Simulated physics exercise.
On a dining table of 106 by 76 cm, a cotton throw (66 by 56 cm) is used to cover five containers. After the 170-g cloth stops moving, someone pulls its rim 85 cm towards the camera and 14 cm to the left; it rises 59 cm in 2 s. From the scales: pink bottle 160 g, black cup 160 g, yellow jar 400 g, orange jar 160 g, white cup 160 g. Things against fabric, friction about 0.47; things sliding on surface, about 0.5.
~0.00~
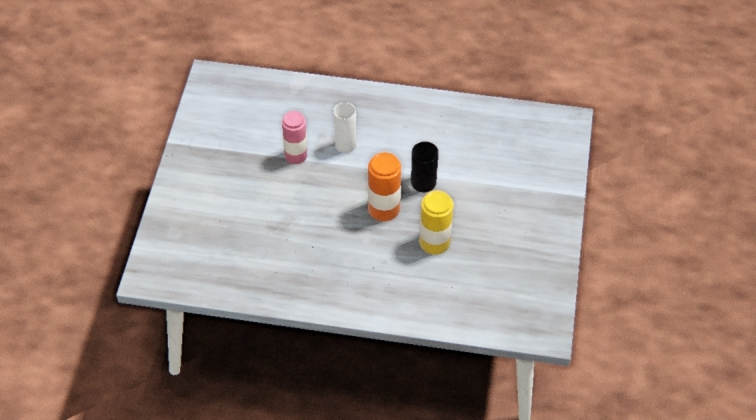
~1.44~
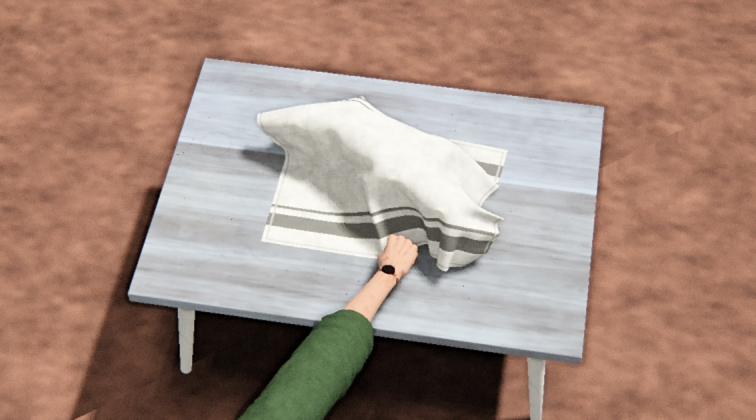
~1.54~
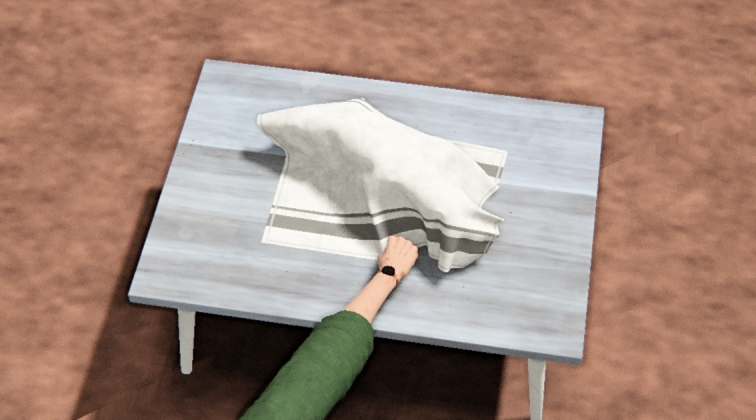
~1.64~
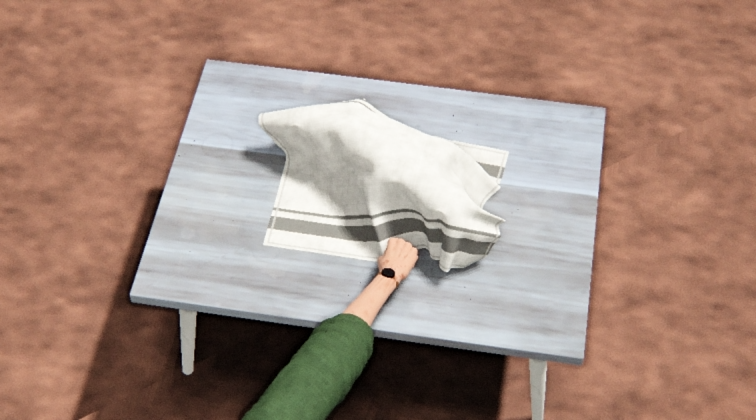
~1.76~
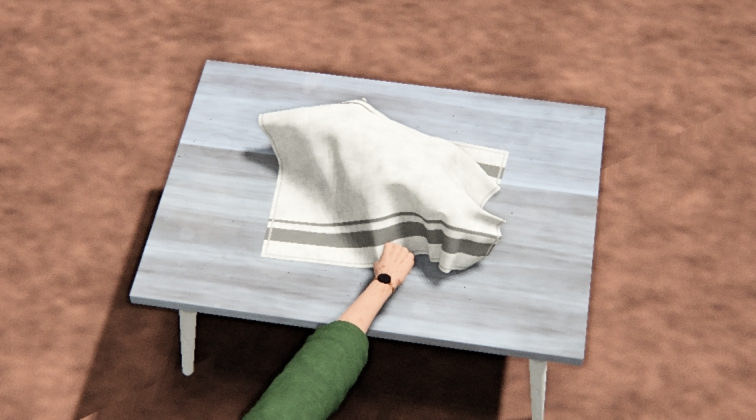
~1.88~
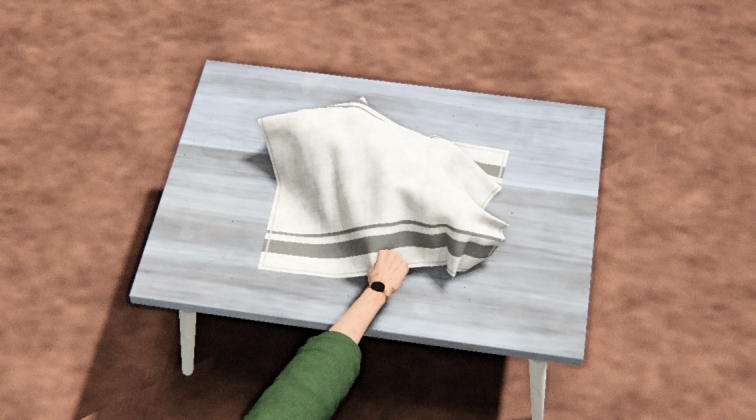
The video shows five containers standing on a table, including bottles, jars and cups, then a cream cloth with grey stripes draped over them as a green-sleeved arm grips its near edge and pulls it slightly towards the camera and left.
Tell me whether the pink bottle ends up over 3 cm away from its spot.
It fails to hold its ground.
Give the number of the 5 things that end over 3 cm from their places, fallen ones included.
I make it 1.
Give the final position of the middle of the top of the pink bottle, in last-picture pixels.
Check near (319, 178) - that's where it comes to rest.
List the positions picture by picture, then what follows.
The first frame shows shows, yellow jar (438, 201), 16 cm tall; white cup (345, 111), 13 cm tall; black cup (425, 152), 12 cm tall; pink bottle (293, 118), 14 cm tall; orange jar (385, 163), 18 cm tall.
The second frame shows shows, cotton throw corners (261, 242) (276, 130) (507, 151) (472, 259); grip (394, 254).
The third frame shows shows, cotton throw corners (262, 243) (276, 131); grip (395, 255).
The fourth frame shows shows, cotton throw corners (263, 245) (277, 131); grip (394, 257).
The fifth frame shows shows, cotton throw corners (261, 257) (277, 132); grip (391, 262).
The sixth frame shows shows, cotton throw corners (258, 269) (278, 134) (509, 151) (473, 261); grip (385, 270).
By 2.3 s, middle of the cotton throw at (367, 212); pink bottle on its side, 10 cm off its start.
By 2.7 s, middle of the cotton throw at (333, 331); pink bottle on its side, 10 cm off its start.
By 3.1 s, middle of the cotton throw at a place out of view; pink bottle on its side, 10 cm off its start at (319, 178).
By 3.5 s, middle of the cotton throw at a place out of view; pink bottle on its side, 10 cm off its start.
By 4.3 s, middle of the cotton throw at a place out of view; pink bottle on its side, 10 cm off its start at (319, 178).
